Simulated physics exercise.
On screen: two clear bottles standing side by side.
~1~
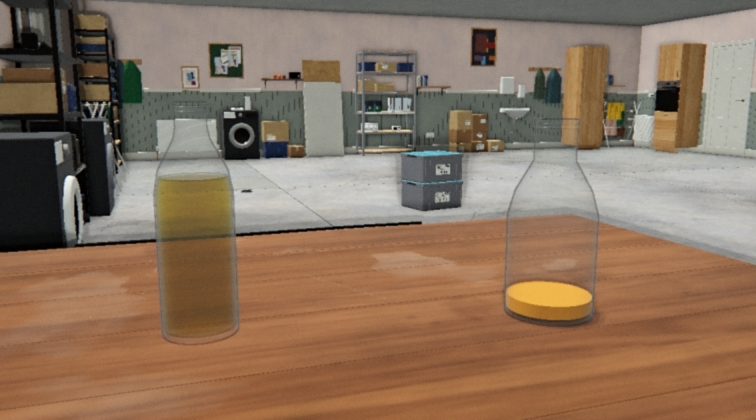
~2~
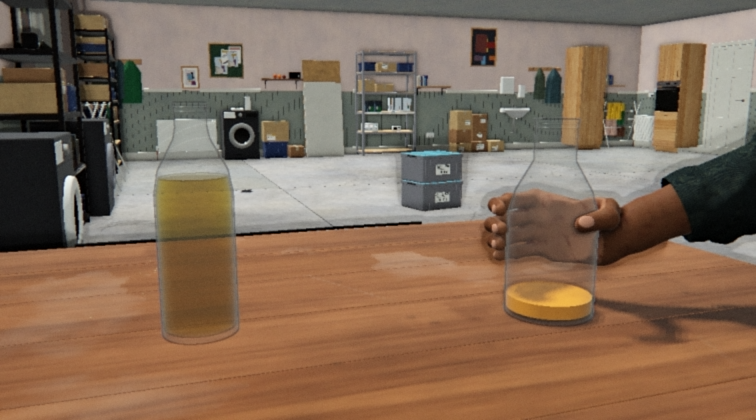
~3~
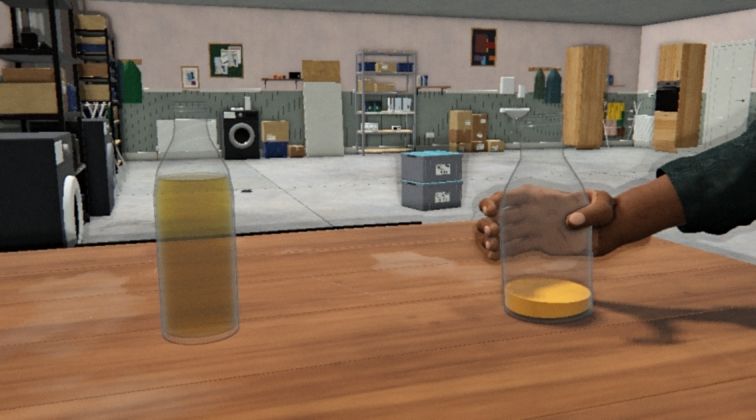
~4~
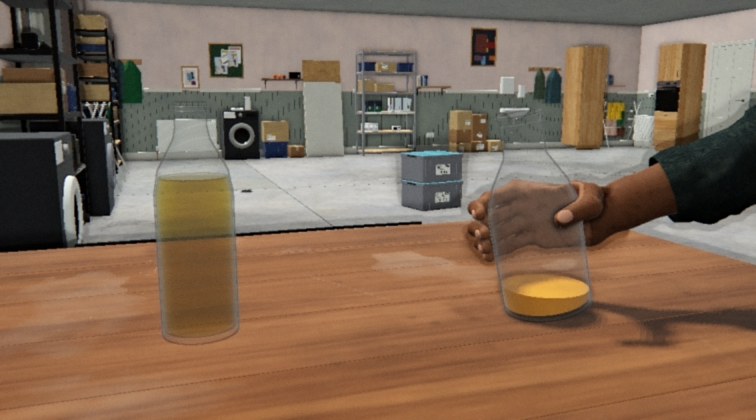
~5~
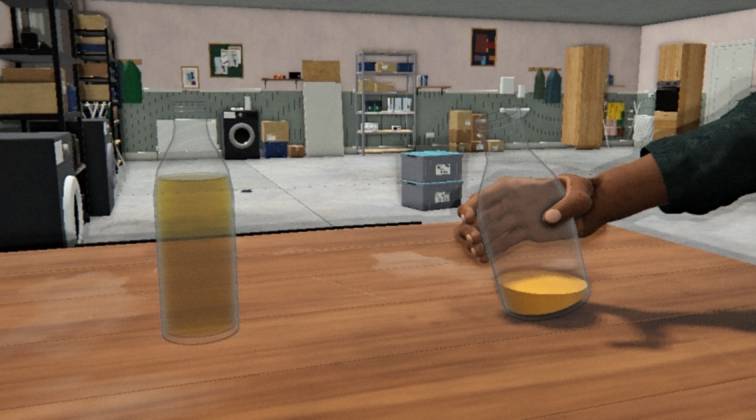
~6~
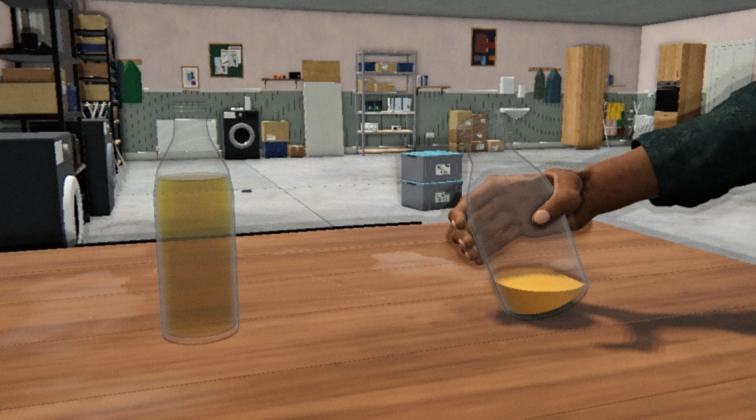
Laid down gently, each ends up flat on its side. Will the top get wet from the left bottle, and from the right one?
Left bottle: Yes, it wets the top; right bottle: No, the top stays dry there.
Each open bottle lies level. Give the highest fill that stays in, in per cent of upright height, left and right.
22 %, then 16 %.
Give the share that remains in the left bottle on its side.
I'd say close to 35 per cent is kept.
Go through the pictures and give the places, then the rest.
Both stand upright; right bottle (552, 214) nearly empty, open; left bottle (195, 216) about two thirds full, open, in the first picture.
A hand takes the right bottle; right bottle nearly empty, surface at (548, 294); left bottle about two thirds full, surface at (193, 177), in the second picture.
The right bottle tips; right bottle (544, 211) nearly empty; left bottle (195, 216) about two thirds full, in the third picture.
The right bottle tips; right bottle nearly empty, surface at (545, 287); left bottle about two thirds full, surface at (193, 177), in the fourth picture.
The right bottle tips; right bottle (522, 207) nearly empty; left bottle (195, 216) about two thirds full, in the fifth picture.
The right bottle tips; right bottle (512, 208) tipped 25°, open; left bottle about two thirds full, surface at (193, 177), open, in the sixth picture.
Shortly, the right bottle is nearly down; right bottle, no leak.
Then, the right bottle lies flat; right bottle, no leak.
At the finish, both lie flat; right bottle, no leak; left bottle, it leaks.
